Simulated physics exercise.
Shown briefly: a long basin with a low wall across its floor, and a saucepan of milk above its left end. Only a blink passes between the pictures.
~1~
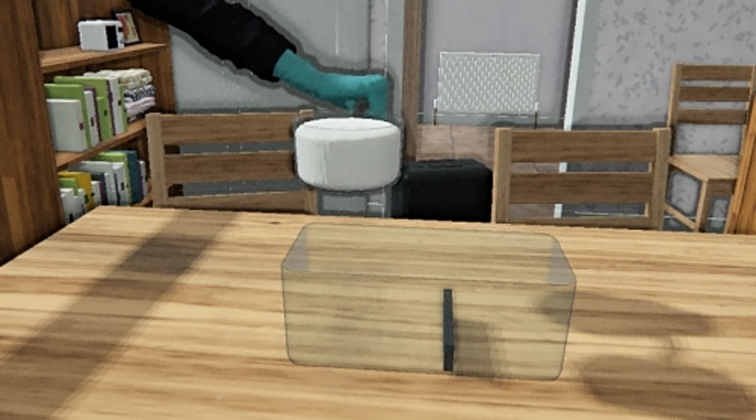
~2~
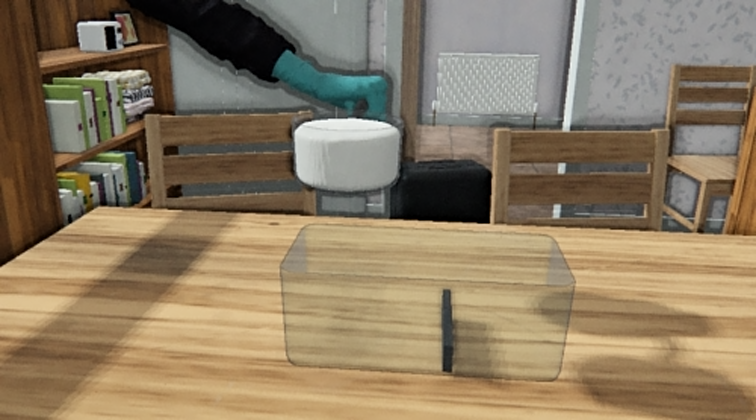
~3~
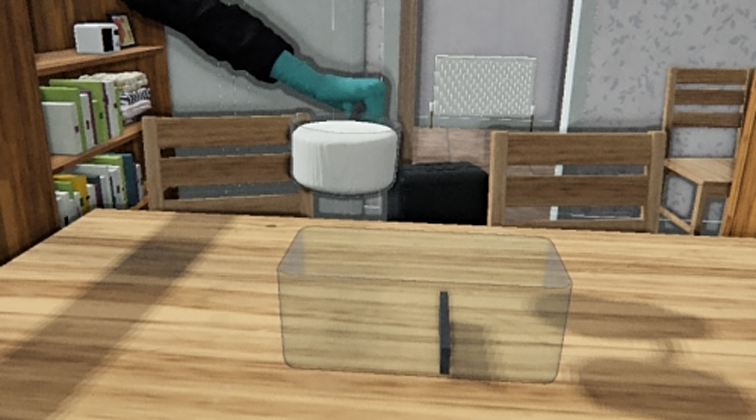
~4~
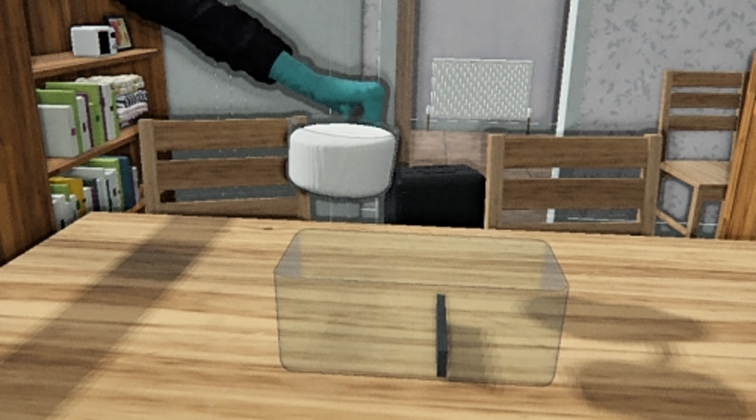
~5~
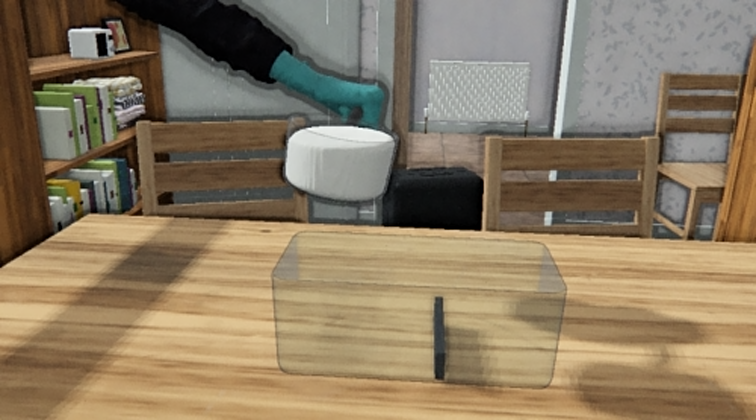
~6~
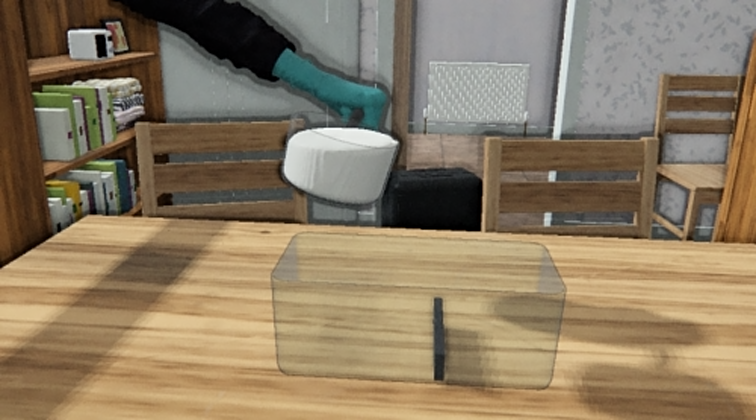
In a room with a wooden table, bookshelves and chairs, a teal-gloved hand is at a round white container above the left part of a clear, low-walled basin, and the container gradually tilts down to the right.
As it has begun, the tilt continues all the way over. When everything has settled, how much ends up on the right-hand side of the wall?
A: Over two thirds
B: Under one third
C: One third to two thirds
One third to two thirds (C).
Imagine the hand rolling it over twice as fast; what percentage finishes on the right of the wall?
Roughly 50 in a hundred.
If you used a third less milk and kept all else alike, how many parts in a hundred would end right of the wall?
It works out near 40 percent.
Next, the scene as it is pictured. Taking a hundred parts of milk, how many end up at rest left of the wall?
Share approx. 40 %.
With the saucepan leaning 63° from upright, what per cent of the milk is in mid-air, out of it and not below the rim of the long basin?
Around 25 in a hundred, more or less.
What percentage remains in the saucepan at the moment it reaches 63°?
60 per cent, roughly.
A moment on, the tilt is 63° and 59 per cent is still to pour, 4 is left of the wall and 11 right of it.
Next, the tilt is 91° and 15 per cent is still to pour, 17 is left of the wall and 57 right of it.
Then the tilt is 96° and 2 per cent is still to pour, 36 is left of the wall and 59 right of it.
Later the tilt is 96° and 0 per cent is still to pour, 40 is left of the wall and 59 right of it.
At rest 40 per cent lies left of the wall, 59 right of it and 1 outside.
